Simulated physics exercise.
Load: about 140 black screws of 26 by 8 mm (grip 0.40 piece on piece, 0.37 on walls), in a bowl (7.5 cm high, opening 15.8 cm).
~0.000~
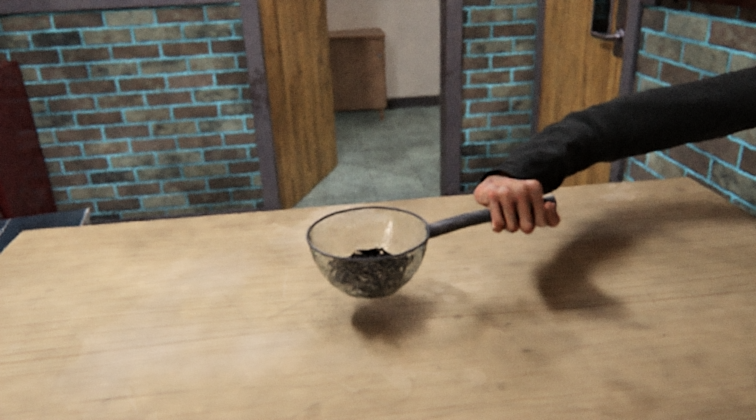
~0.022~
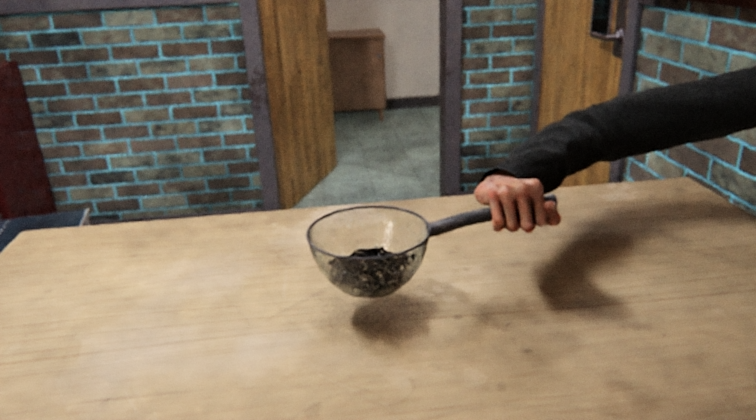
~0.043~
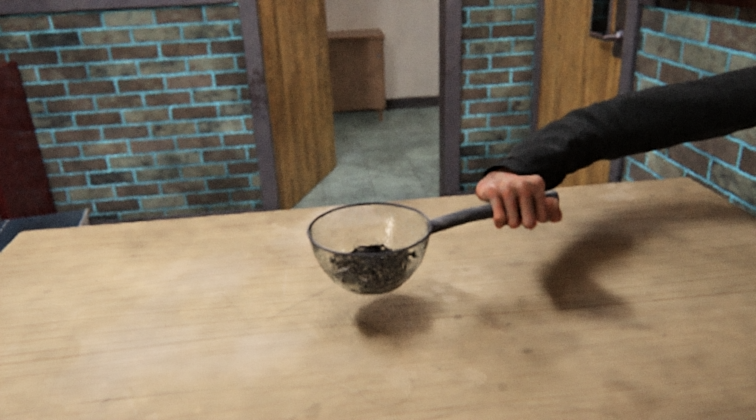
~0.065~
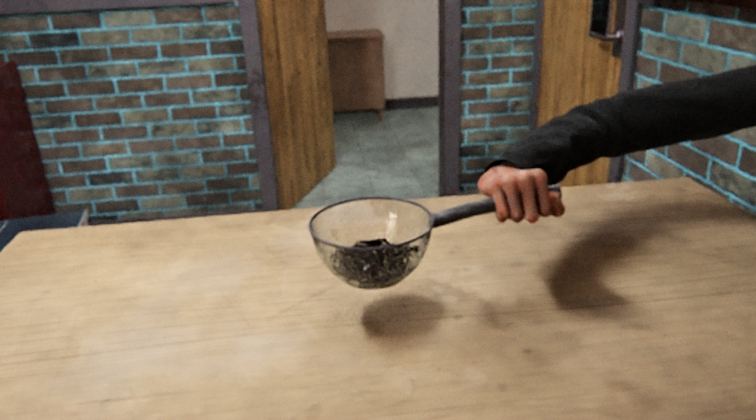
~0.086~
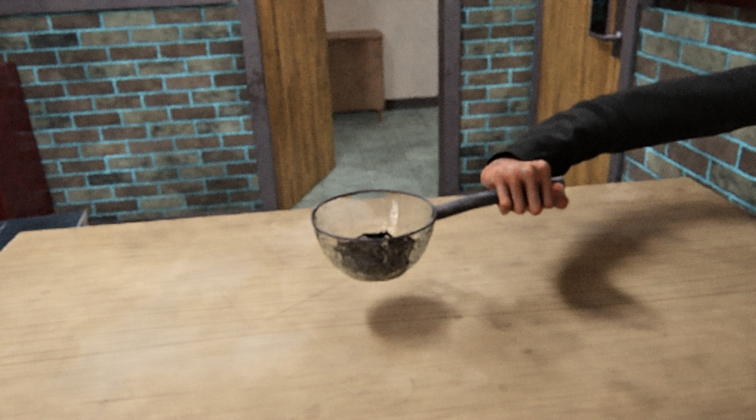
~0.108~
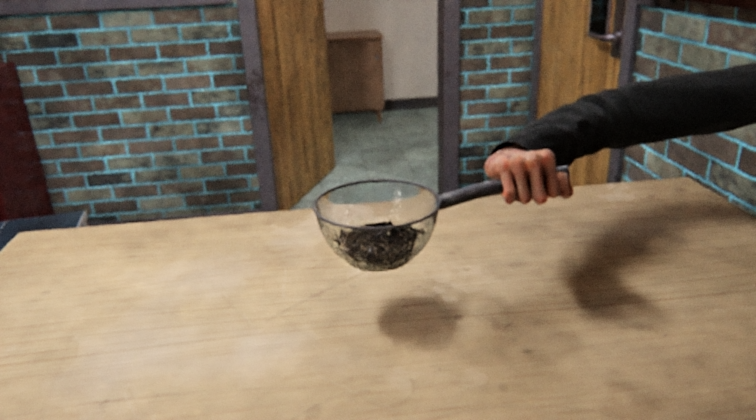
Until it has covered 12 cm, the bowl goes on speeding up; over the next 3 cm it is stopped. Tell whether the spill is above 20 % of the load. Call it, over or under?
My call: Under.
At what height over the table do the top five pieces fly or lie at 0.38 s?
Around 27 cm above the table.
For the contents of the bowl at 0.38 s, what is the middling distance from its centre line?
Some 5.0 cm.
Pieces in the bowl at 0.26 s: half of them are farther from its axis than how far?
Reading: Near 3.5 cm.
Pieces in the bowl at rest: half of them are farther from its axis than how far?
About 3.5 cm.
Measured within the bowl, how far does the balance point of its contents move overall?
Roughly 1.0 centimetres.
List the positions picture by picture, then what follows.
Bowl at (370, 267); tilt 0 degrees; moved 0.0 cm; top of the load at (370, 255), in the first picture.
Bowl at (370, 266); tilt 0 degrees; moved 0.2 cm; top of the load at (370, 254), in the second picture.
Bowl at (371, 263); tilt 0 degrees; moved 0.7 cm; top of the load at (371, 251), in the third picture.
Bowl at (373, 257); tilt 0 degrees; moved 1.5 cm; top of the load at (372, 246), in the fourth picture.
Bowl at (375, 248); tilt 0 degrees; moved 2.7 cm; top of the load at (375, 239), in the fifth picture.
Bowl at (379, 237); tilt 0 degrees; moved 4.2 cm; top of the load at (386, 229). Its speed is now 0.78 m/s, in the sixth picture.
After 0.26 s, bowl 100 %; middle of the pieces not yet landed near (419, 137).
After 0.38 s, bowl 100 %; middle of the pieces not yet landed near (439, 141).
After 0.50 s, bowl 95 %; middle of the pieces not yet landed near (418, 164).
After 0.61 s, bowl 95 %; middle of the pieces not yet landed near (411, 168).
At rest (0.9 s), bowl 95 %.
